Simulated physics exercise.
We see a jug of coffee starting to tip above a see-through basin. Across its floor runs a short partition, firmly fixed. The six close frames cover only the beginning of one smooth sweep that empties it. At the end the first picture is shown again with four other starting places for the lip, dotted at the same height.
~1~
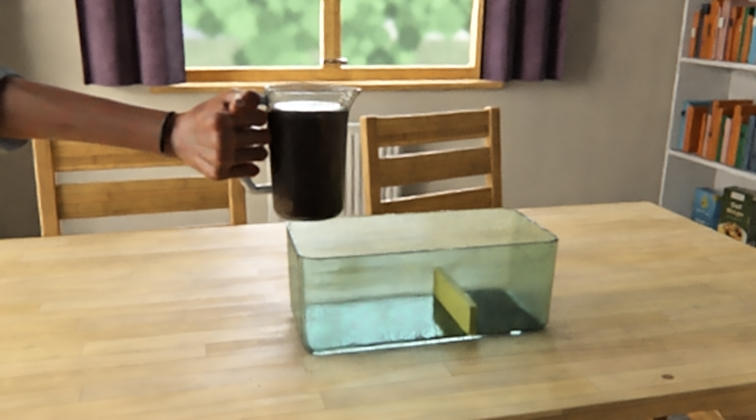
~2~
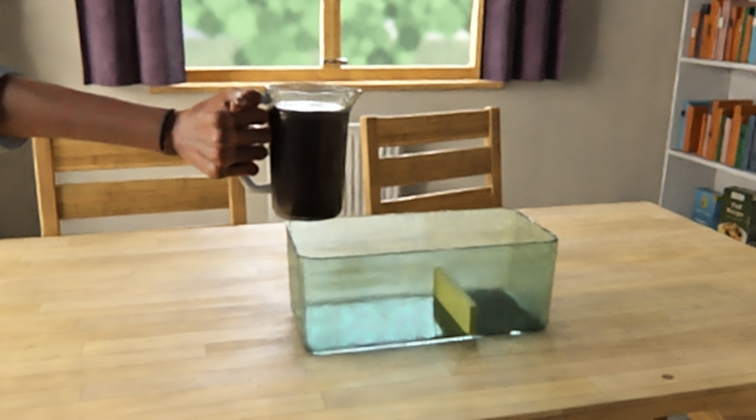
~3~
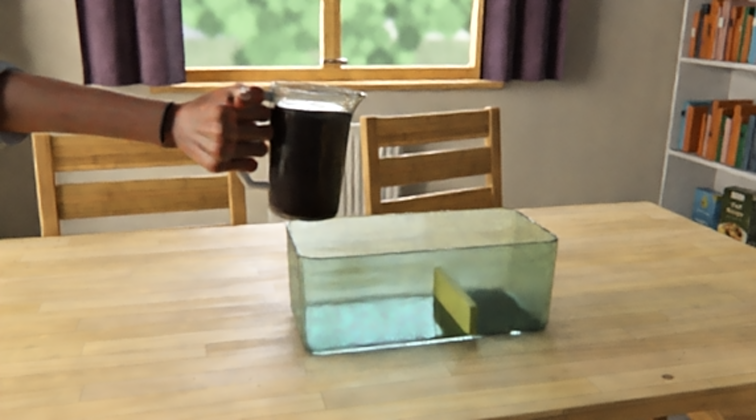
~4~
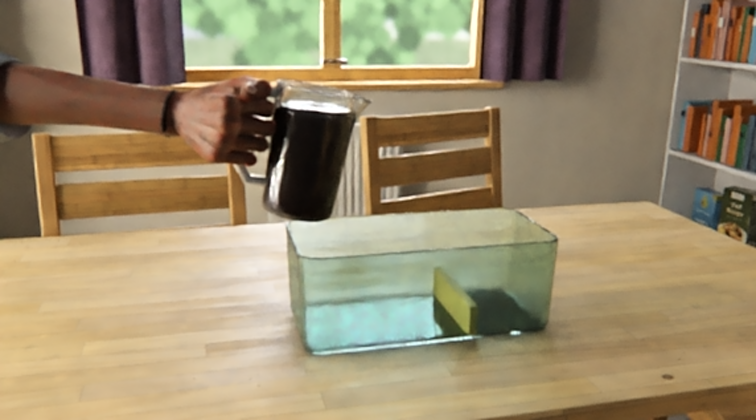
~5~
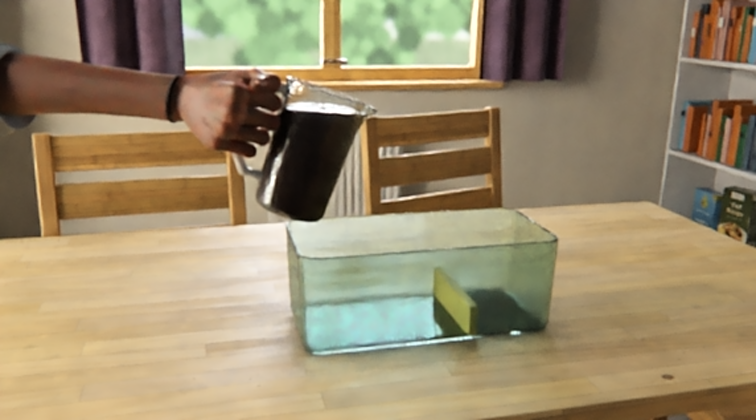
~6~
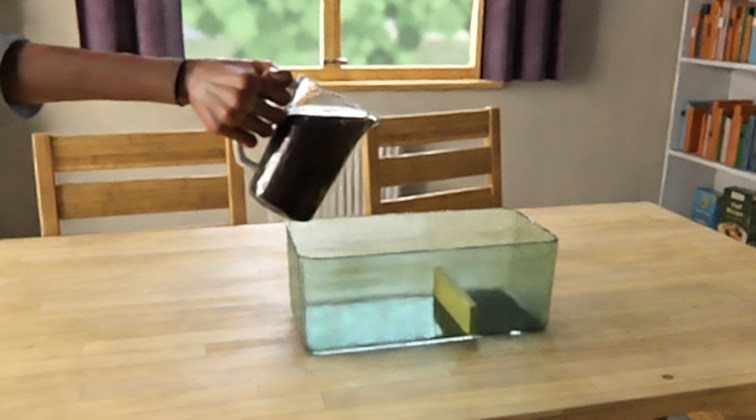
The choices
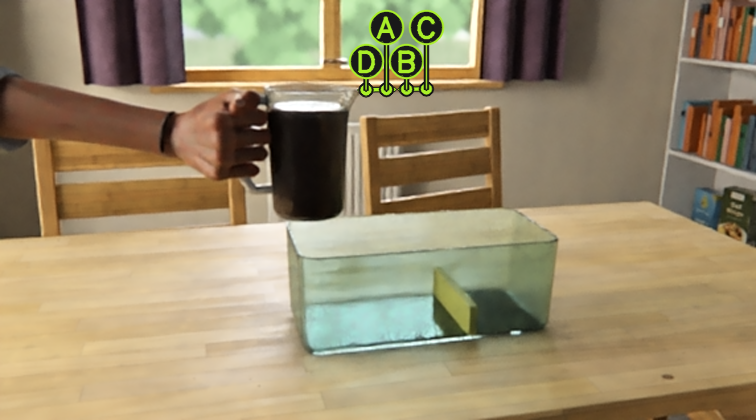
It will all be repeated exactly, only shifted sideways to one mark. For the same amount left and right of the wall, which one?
The best spot is A.
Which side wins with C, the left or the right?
More ends on the right.
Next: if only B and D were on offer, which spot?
The answer is B.
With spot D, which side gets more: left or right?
The left side.
On the marked copy, A at (386, 89); B at (406, 89); C at (426, 89); D at (366, 89).
If A is chosen, about 58 % ends left of the wall and 42 % right of it.
If B is chosen, about 16 % ends left of the wall and 84 % right of it.
If C is chosen, about 16 % ends left of the wall and 83 % right of it.
If D is chosen, about 94 % ends left of the wall and 4 % right of it.
